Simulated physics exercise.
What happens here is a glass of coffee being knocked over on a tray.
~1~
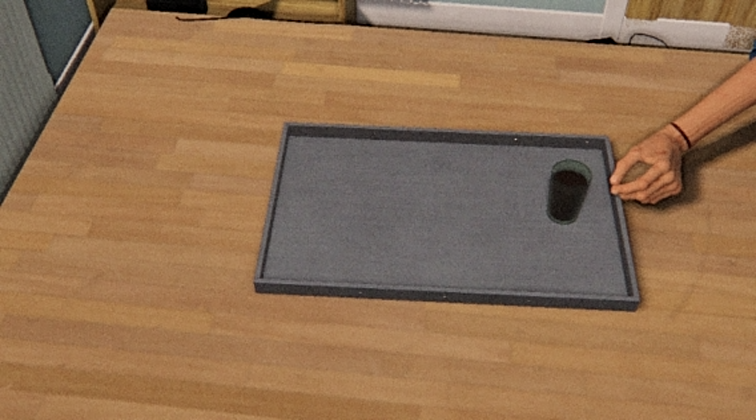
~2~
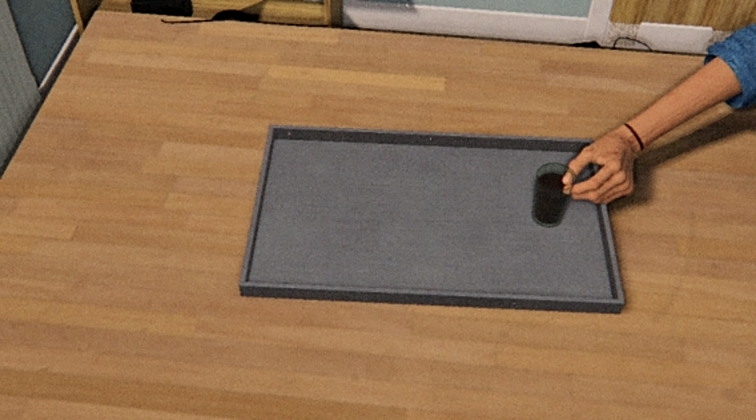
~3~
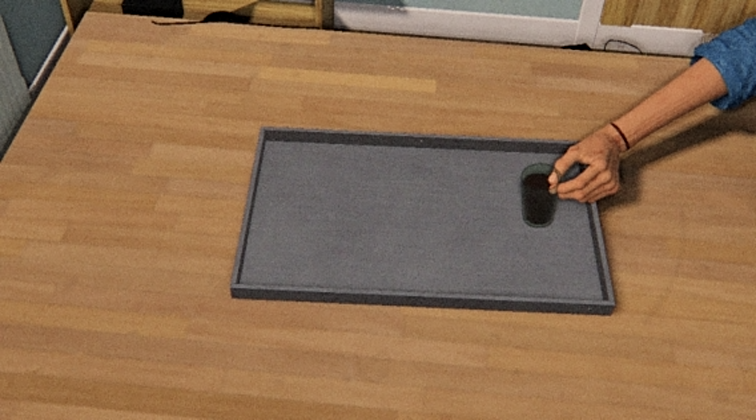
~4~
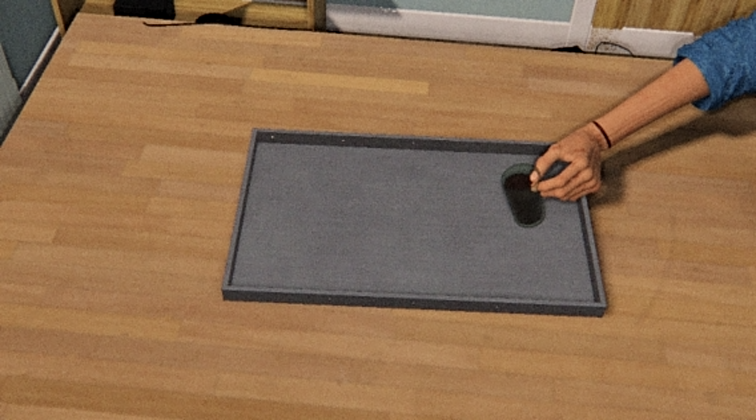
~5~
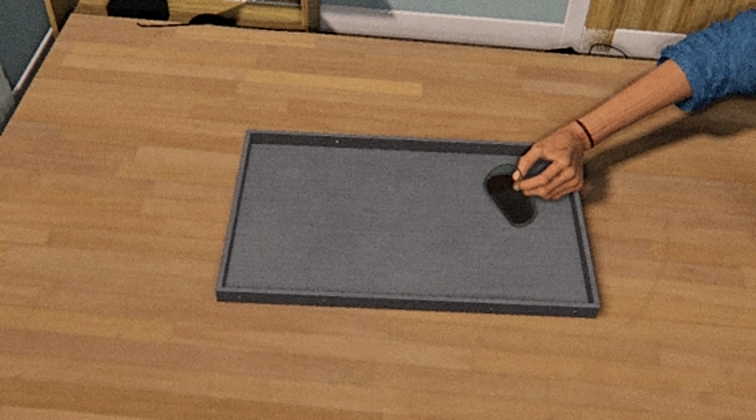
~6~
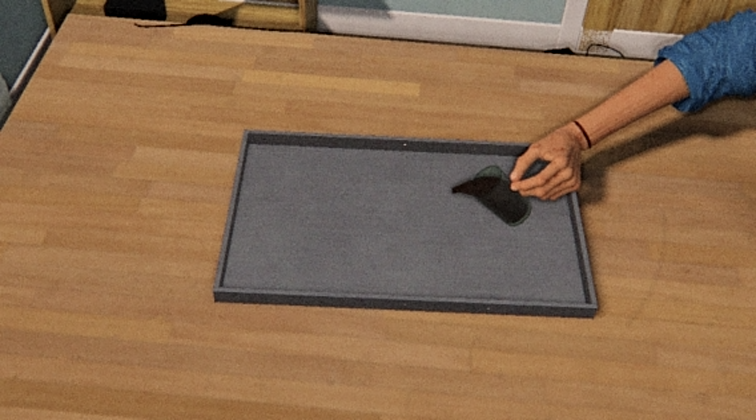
The video shows a hand reaching in from the right to a glass of dark coffee standing upright on a gray tray, then pushing it leftward until it tilts steeply and coffee begins pouring over its rim.
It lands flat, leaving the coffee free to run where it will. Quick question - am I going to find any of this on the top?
The tray keeps it.
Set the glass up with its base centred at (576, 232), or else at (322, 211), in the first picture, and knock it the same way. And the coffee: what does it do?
First it is held by the rim, then it gets out on to the top.
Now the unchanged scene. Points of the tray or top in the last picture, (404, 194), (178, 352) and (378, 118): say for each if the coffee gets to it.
First spot touched, second spot missed, last spot missed.
Shortly, the glass lies in the tray; the puddle covers about as much as a plate; none is outside.
Then, the puddle covers about as much as a tray; none is outside.
At the finish, the puddle covers about as much as a tray; none is outside.
